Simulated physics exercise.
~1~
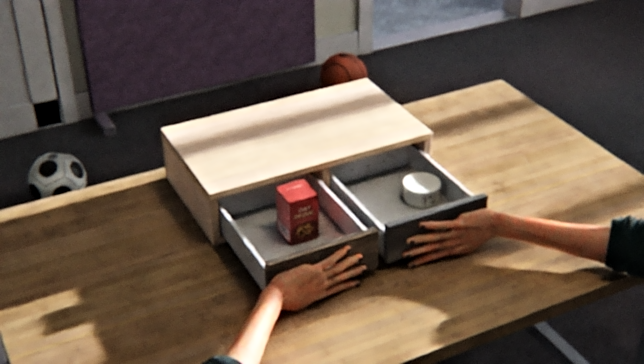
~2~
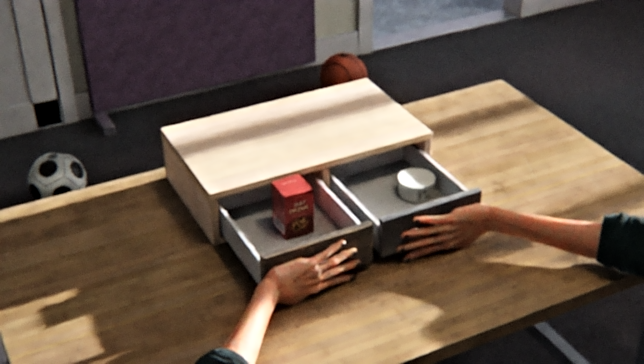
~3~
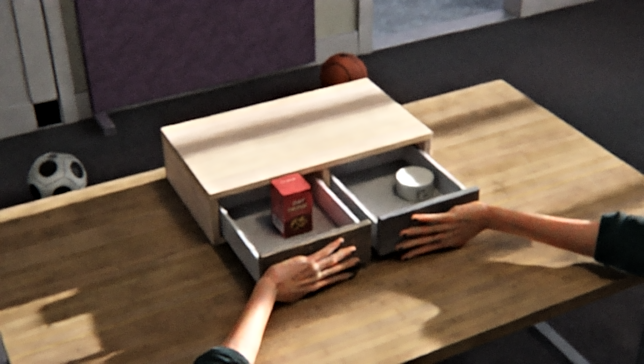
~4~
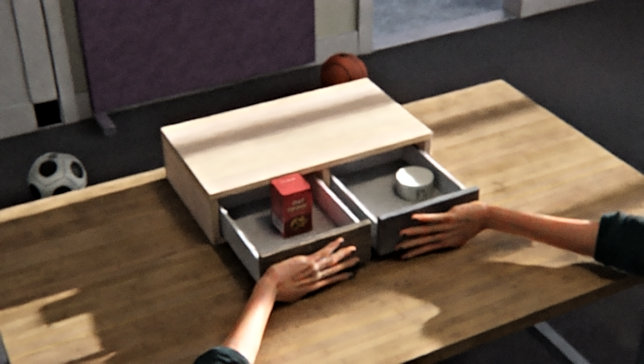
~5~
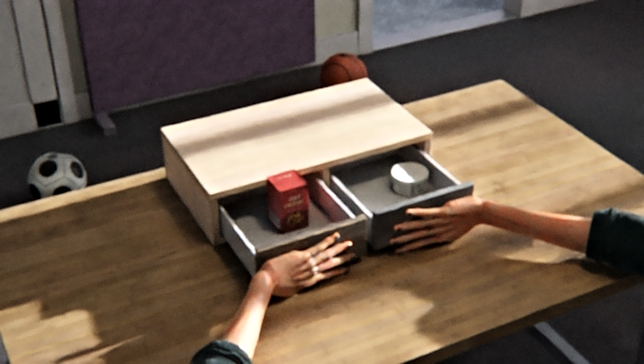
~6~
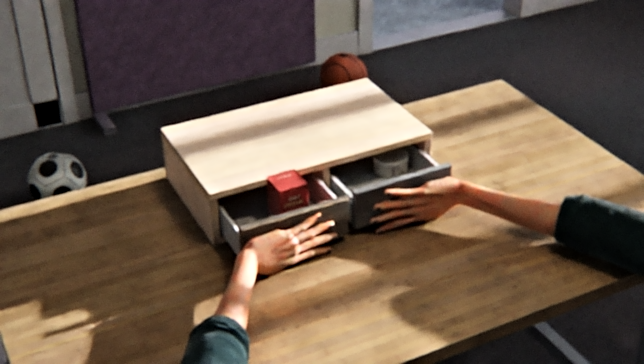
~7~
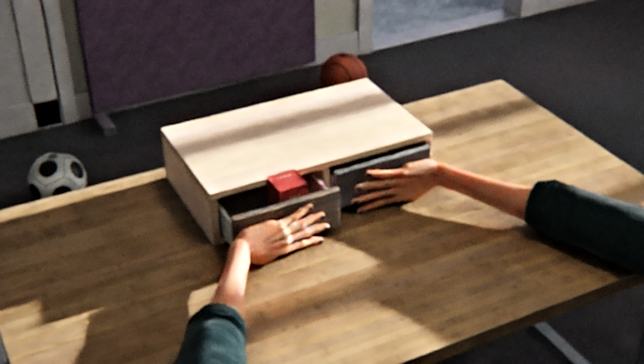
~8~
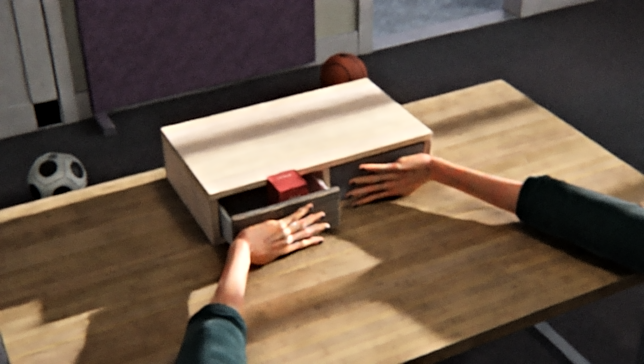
Two open drawers in a small wooden chest, the left holding an upright red carton and the right a white tin, are pushed inward by a pair of hands; the right one closes completely, while the left stops partly open with the carton's top showing at the chest's edge.
